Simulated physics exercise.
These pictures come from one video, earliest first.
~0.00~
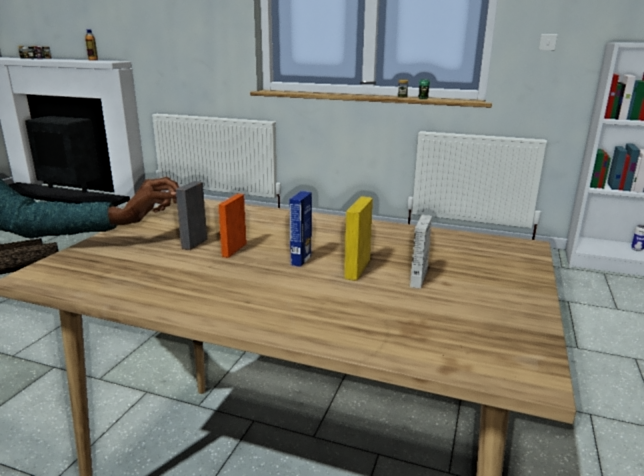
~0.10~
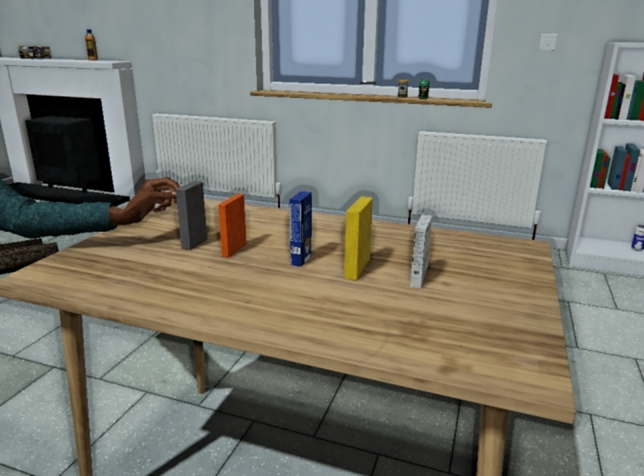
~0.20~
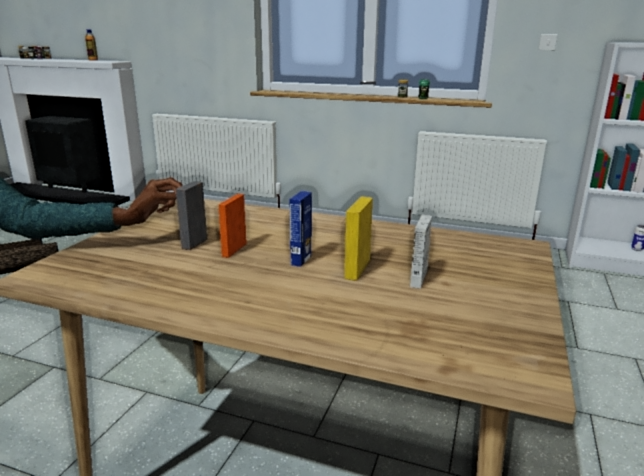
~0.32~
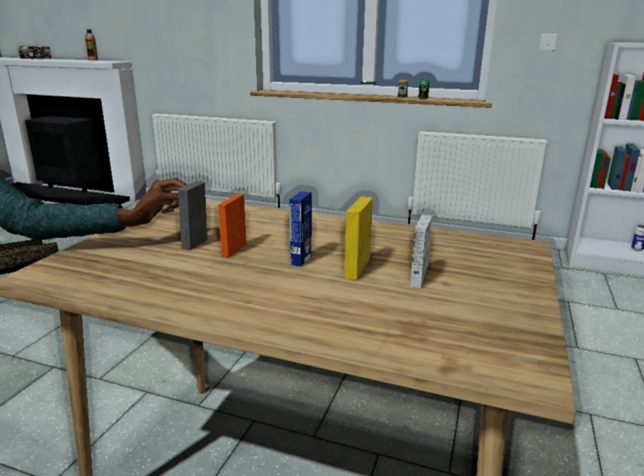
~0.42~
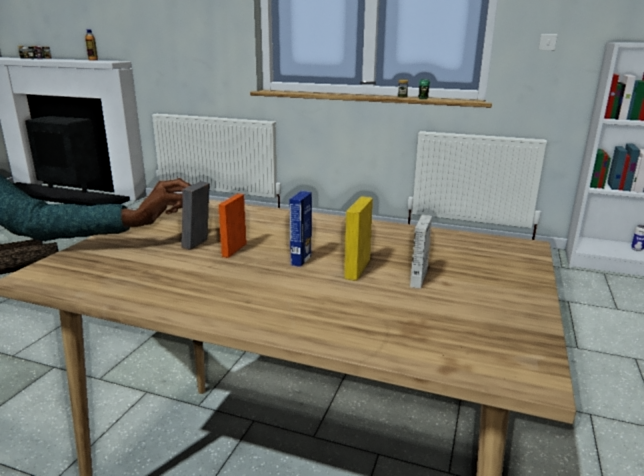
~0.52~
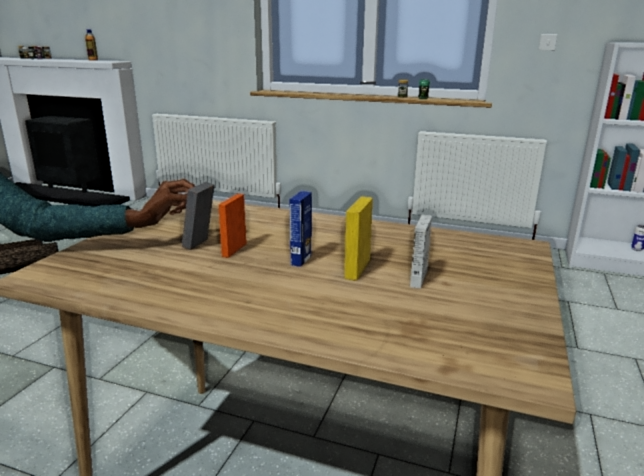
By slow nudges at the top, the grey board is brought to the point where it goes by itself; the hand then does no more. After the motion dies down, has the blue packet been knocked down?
No - yeah, it manages to hold on there.
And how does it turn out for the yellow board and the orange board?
So the yellow board does not fall, and the orange board comes down.
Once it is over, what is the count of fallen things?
Count: 2.
After 0.92 s, grey board 82° over; orange board on its side.
After 1.12 s, grey board 80° over; orange board on its side.
In the end (3.7 s), toppled on the table, orange board; the other 2 unmoved. At the end, from the last picture's camera, blue packet near (302, 229).
